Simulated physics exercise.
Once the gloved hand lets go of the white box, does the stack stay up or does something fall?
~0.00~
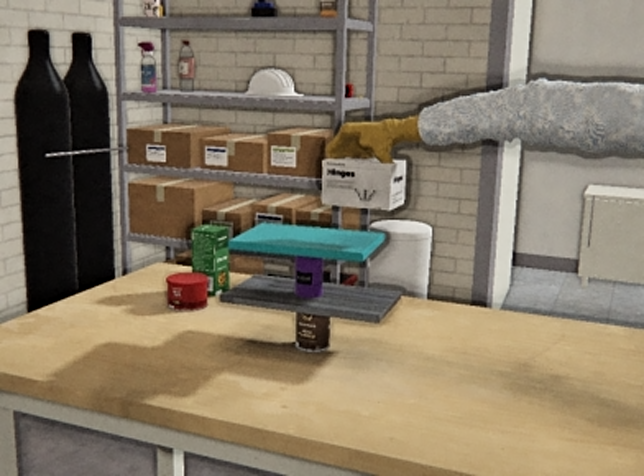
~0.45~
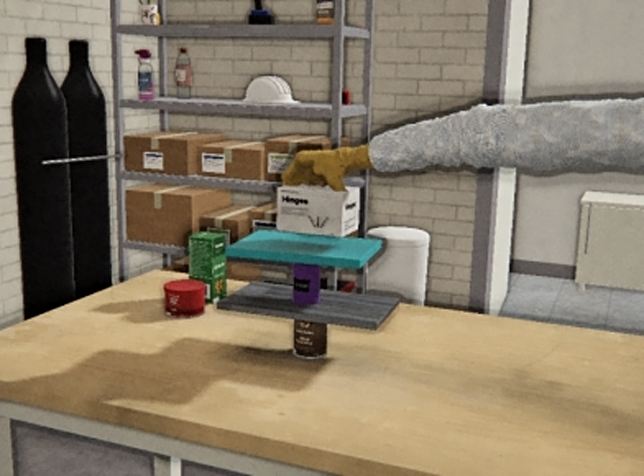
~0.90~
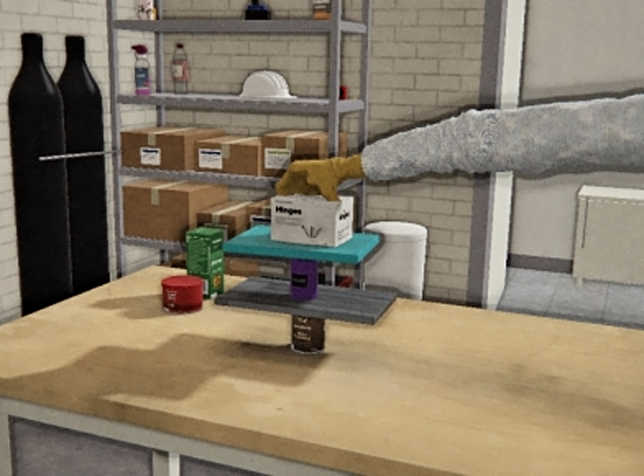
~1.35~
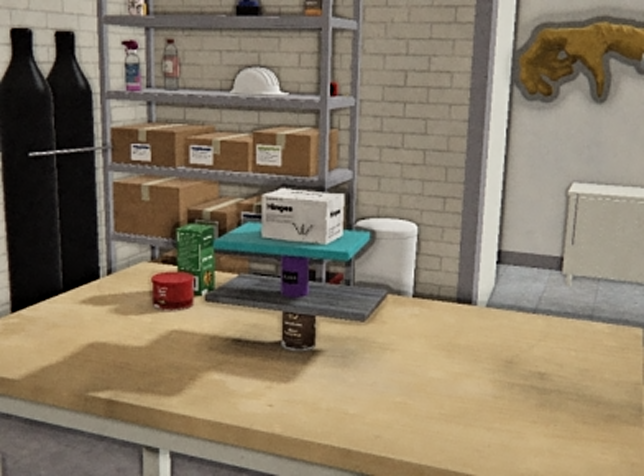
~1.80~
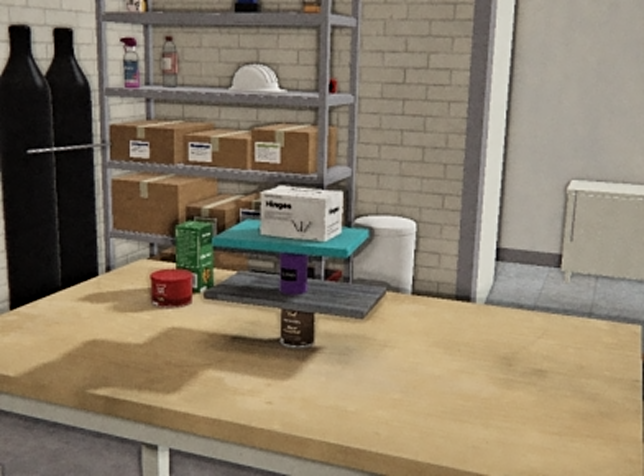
The stack stays up. The white box rests on the turquoise tray and nothing falls after the hand draws back.
A gloved hand lowers a white box onto a turquoise tray, and the stack stays standing.
